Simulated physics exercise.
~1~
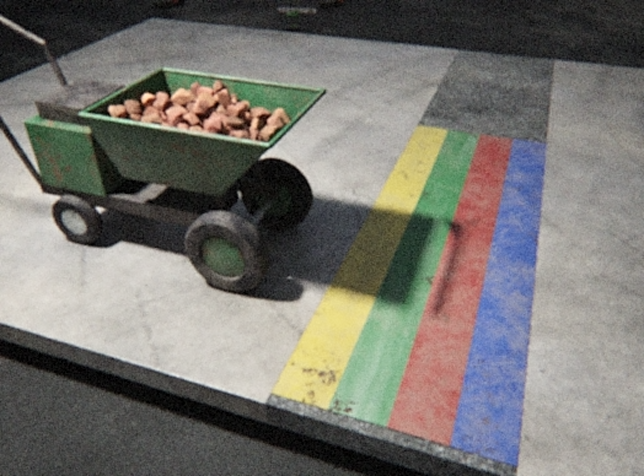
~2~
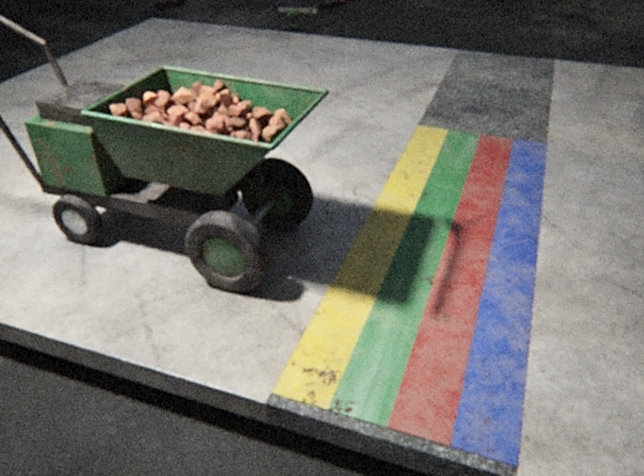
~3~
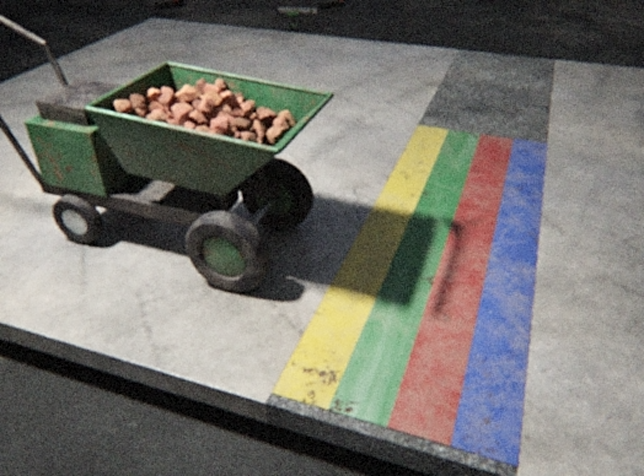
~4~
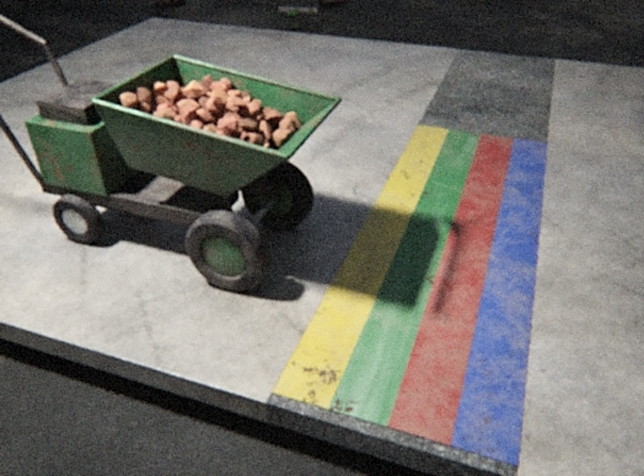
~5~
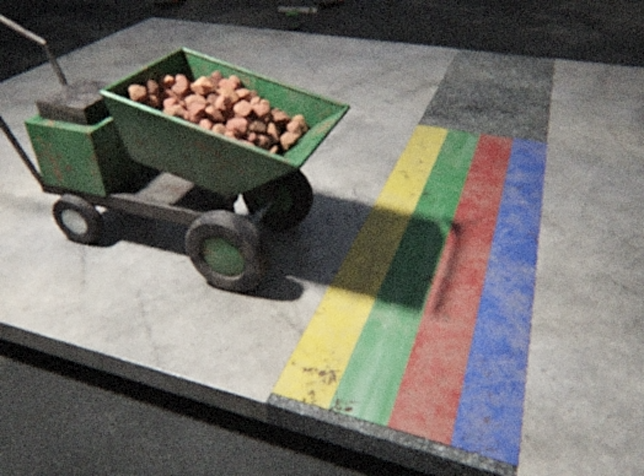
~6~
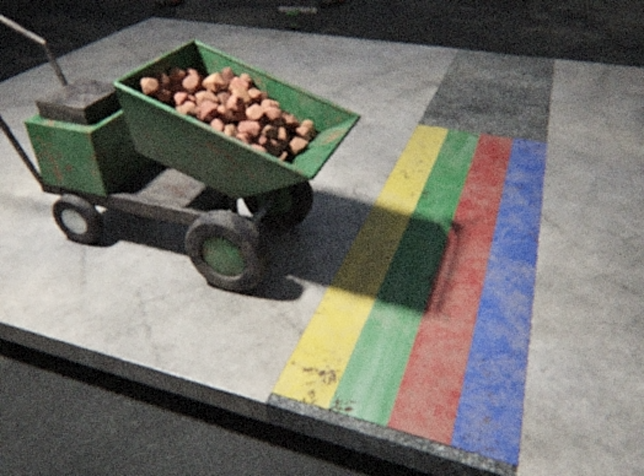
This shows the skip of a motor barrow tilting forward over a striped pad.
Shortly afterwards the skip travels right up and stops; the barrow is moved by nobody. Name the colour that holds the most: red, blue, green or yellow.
That would be green.
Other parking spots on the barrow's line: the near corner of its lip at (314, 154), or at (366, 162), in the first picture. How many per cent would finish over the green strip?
About 10 per cent, then about 0 per cent.
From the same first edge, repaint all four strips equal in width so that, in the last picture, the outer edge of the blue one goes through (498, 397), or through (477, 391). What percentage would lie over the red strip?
30 and 30 in a hundred.
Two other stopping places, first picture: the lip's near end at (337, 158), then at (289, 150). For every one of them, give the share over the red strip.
The first spot gives roughly 30 %; the second gives roughly 30 %.
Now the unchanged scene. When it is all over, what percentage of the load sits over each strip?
I'd put the yellow strip near 0, the green strip near 35, the red strip near 25 and the blue strip near 10.
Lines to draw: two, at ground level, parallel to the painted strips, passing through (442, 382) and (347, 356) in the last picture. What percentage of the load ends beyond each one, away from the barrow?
First roughly 20 percent, then 80 percent.
Just after the last frame, skip tipped steeply; every one in the skip.
A moment on, skip tipped right over; the larger part in the skip; about a tenth over the green strip; just a few over the red strip.
Further on, skip tipped right over; roughly a quarter in the skip; just a few over the yellow strip; roughly a third over the green strip; roughly a quarter over the red strip; about a tenth over the blue strip; just a few off the paint.
When it is over, skip tipped right over; roughly a quarter in the skip; just a few over the yellow strip; roughly a third over the green strip; roughly a quarter over the red strip; about a tenth over the blue strip; just a few off the paint.
